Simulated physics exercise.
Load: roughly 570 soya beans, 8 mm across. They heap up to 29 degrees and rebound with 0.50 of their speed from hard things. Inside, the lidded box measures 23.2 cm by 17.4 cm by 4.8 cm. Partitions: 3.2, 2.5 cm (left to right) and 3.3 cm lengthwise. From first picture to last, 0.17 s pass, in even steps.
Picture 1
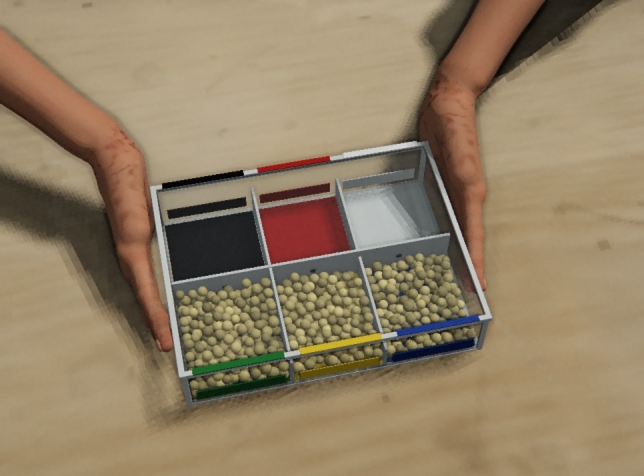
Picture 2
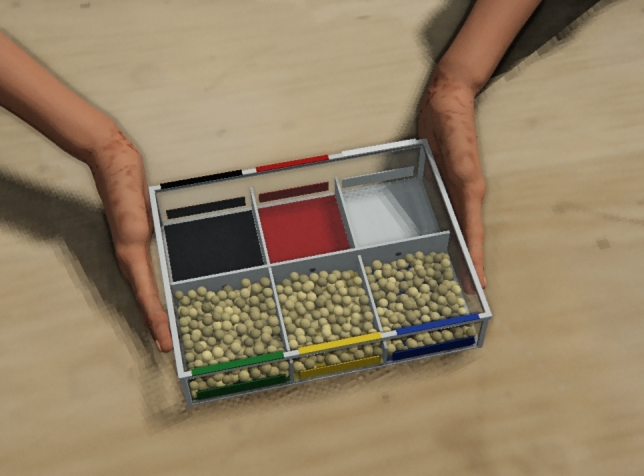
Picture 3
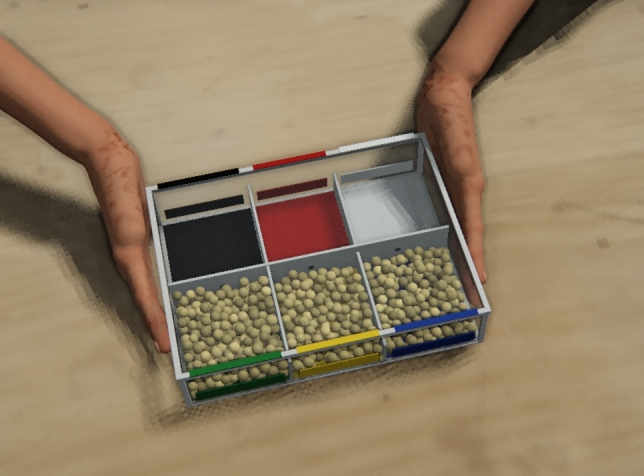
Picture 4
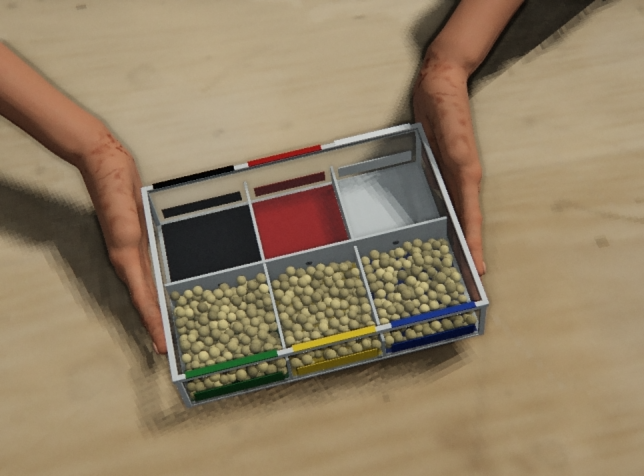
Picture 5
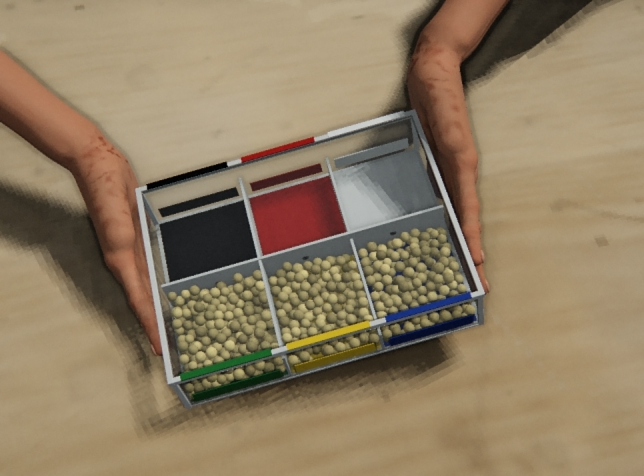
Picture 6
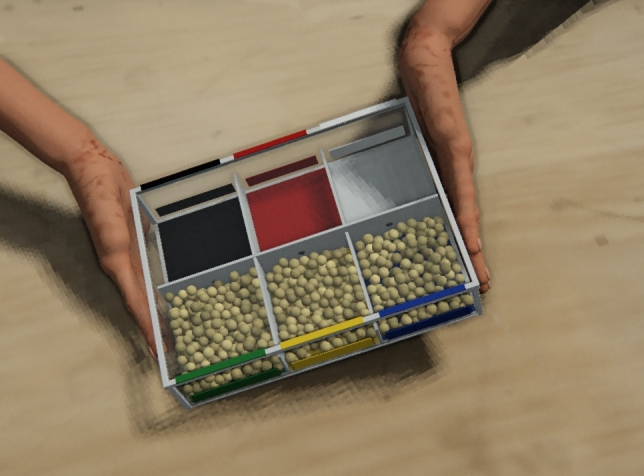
On a pale wooden surface, two hands slowly tilt a divided box of beans leftward.
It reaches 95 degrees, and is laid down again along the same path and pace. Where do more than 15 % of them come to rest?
Red: Below, blue: Below, green: Above, yellow: Above, white: Below, black: Below.
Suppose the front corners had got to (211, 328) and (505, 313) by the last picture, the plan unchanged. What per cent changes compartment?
Then about 35 per cent.
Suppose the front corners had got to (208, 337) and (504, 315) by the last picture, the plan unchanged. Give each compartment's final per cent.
Red 0, blue 60, green 30, yellow 10, white 0, black 0.
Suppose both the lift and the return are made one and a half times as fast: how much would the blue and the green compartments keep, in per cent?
In that case blue 0, green 55.
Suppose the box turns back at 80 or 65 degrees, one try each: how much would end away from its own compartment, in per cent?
Some 25 and 10 per cent.
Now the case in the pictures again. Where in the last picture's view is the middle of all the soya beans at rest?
At about (256, 336).
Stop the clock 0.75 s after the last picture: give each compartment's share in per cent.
Red 0, blue 20, green 50, yellow 30, white 0, black 0.
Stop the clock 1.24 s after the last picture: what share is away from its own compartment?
Roughly 35 per cent.
Then, 0.75 s after the last picture, tilt 95 degrees; blue 20 %, green 50 %, yellow 30 %.
Then, 1.24 s after the last picture, tilt 42 degrees; blue 5 %, green 55 %, yellow 40 %.
Then, 1.80 s after the last picture, tilt 0 degrees; blue 5 %, green 55 %, yellow 40 %, black 5 %.
In the end, red 0 %, blue 5 %, green 55 %, yellow 40 %, white 0 %, black 5 %.
